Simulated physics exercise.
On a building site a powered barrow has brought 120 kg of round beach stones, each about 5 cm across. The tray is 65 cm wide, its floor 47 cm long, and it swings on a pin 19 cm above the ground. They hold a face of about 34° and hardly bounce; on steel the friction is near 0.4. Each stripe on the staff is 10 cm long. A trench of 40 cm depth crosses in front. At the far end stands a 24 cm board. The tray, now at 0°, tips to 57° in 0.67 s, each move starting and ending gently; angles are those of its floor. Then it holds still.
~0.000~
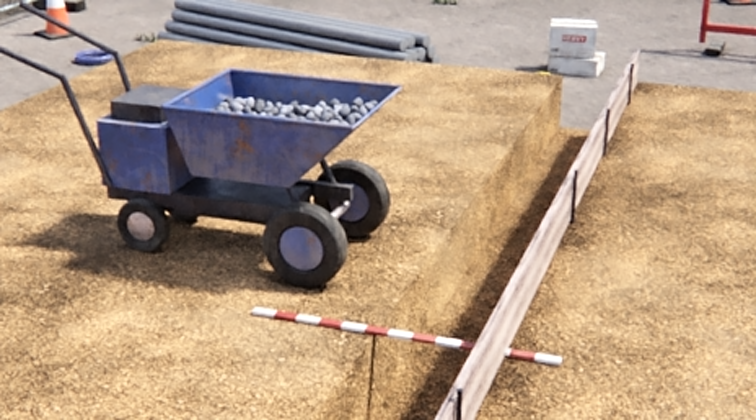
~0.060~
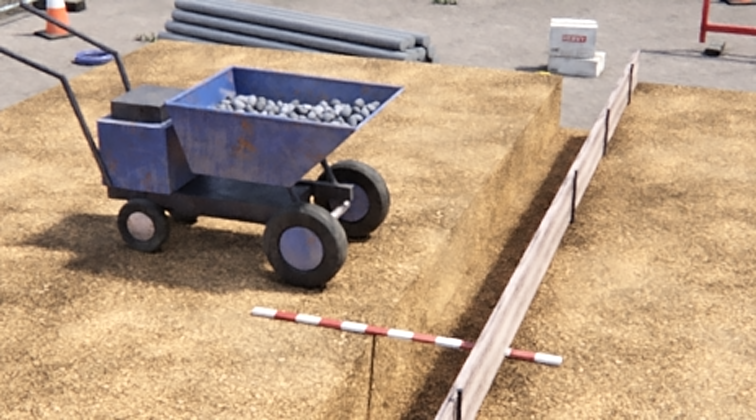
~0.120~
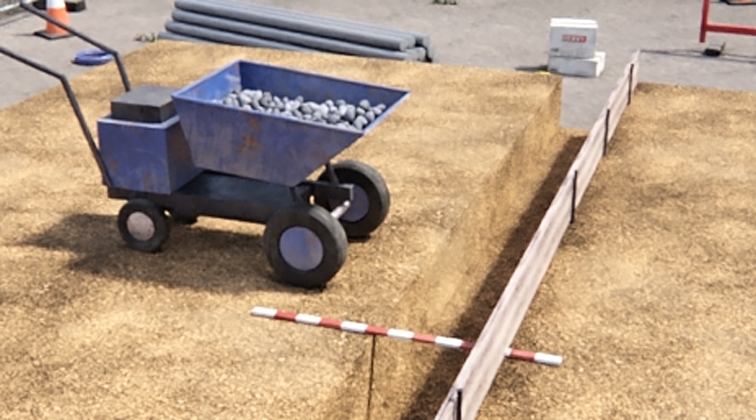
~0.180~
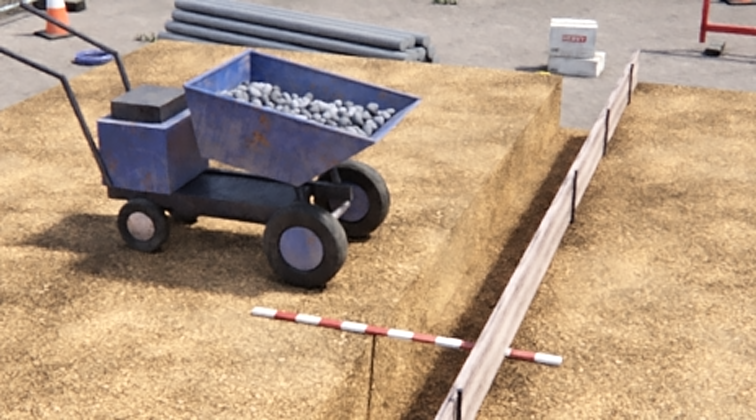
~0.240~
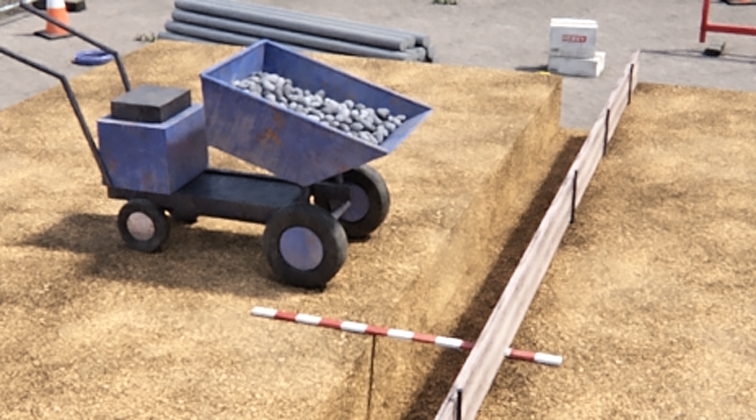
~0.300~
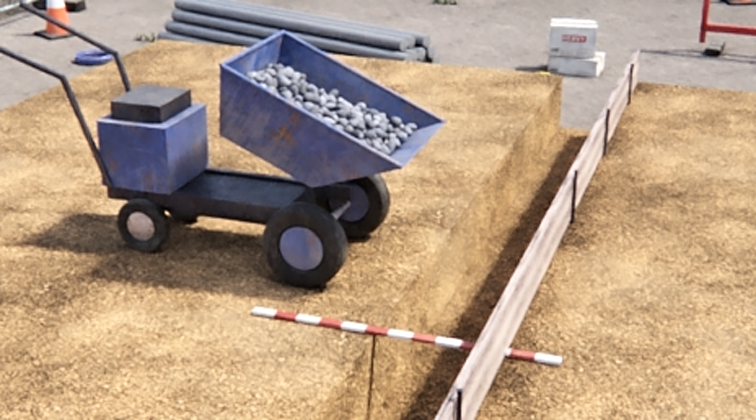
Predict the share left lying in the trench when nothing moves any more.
About 98 per cent.
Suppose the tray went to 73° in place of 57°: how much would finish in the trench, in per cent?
In that case some 100 per cent.
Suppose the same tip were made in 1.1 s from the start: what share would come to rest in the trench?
Then about 100 per cent.
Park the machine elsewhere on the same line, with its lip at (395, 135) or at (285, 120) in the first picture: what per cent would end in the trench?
Near 60 per cent from the first place, 100 from the second.
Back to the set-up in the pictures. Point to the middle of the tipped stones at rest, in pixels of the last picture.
Their middle is at about (487, 349).
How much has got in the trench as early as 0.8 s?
Some 10 per cent.
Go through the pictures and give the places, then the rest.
In the first picture, lip at (353, 128), floor tilted 0°, highest stones at (343, 109).
In the second picture, lip at (356, 129), floor tilted 1°, highest stones at (323, 108); the stones move at 0.3 m/s on average.
In the third picture, lip at (364, 134), floor tilted 5°, highest stones at (253, 100); the stones move at 0.6 m/s on average.
In the fourth picture, lip at (375, 142), floor tilted 10°, highest stones at (252, 91); the stones move at 0.9 m/s on average.
In the fifth picture, lip at (388, 153), floor tilted 17°, highest stones at (258, 83); the stones move at 1.0 m/s on average.
In the sixth picture, lip at (402, 167), floor tilted 24°, highest stones at (271, 75); the stones move at 1.1 m/s on average.
After 0.5 s the floor is at 48°; 100 % in the tray; the foremost stones are at (424, 191).
After 0.8 s the floor is at 57°; 90 % in the tray, 10 % in the trench; the foremost stones are at (499, 242).
After 1.1 s the floor is at 57°; 41 % in the tray, 57 % in the trench, 2 % past the trench; the foremost stones are at (599, 276).
After 3.1 s the floor is at 57°; 0 % in the tray, 98 % in the trench, 2 % past the trench; the foremost stones are at (703, 297).
